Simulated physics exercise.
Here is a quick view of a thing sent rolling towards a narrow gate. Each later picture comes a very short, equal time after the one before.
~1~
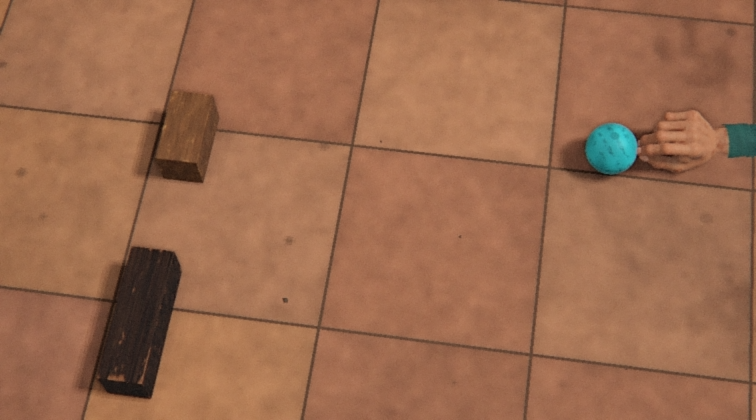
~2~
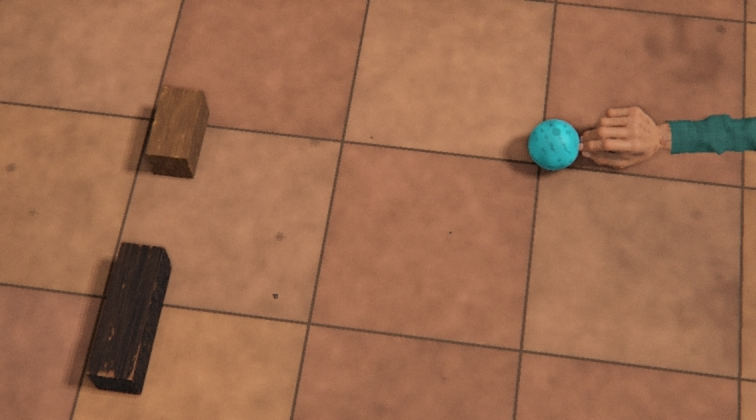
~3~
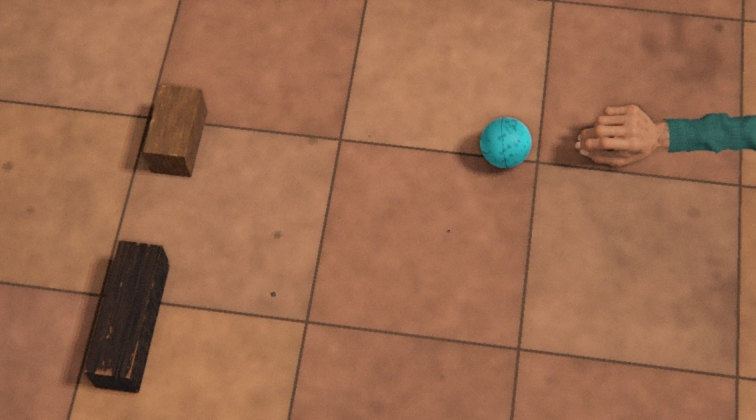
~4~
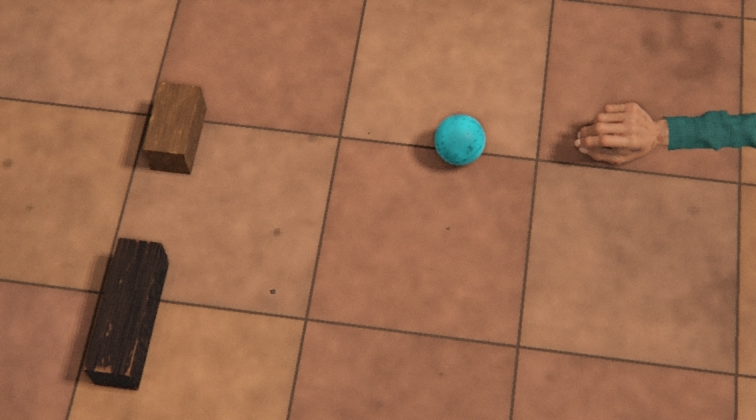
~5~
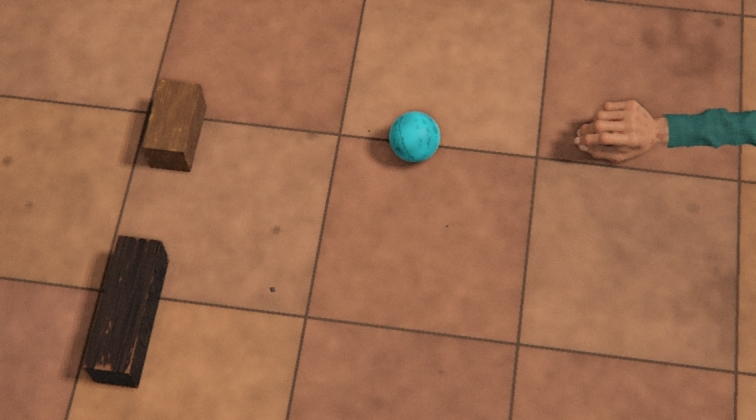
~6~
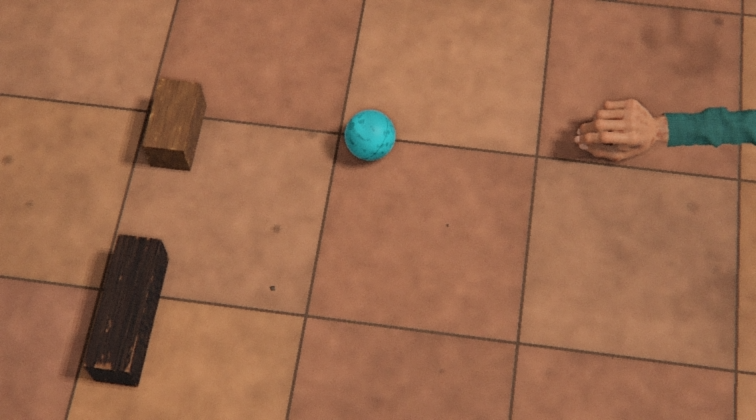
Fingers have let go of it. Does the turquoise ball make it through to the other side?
My bet is it is checked by the obstacles.
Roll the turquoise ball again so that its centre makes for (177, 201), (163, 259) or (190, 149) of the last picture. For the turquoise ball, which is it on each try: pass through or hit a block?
First target: It clears the blocks. Second: It is blocked. Third: It is blocked.
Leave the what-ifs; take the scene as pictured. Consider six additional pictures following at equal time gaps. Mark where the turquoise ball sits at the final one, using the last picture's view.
I'd put it somewhere near (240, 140).
Then, 0.24 s after the last picture, turquoise ball heading on near (239, 134).
Then, 0.70 s after the last picture, turquoise ball coming back near (251, 155).
Then, 1.12 s after the last picture, turquoise ball coming back near (275, 172).
By the end, the turquoise ball bounces off.
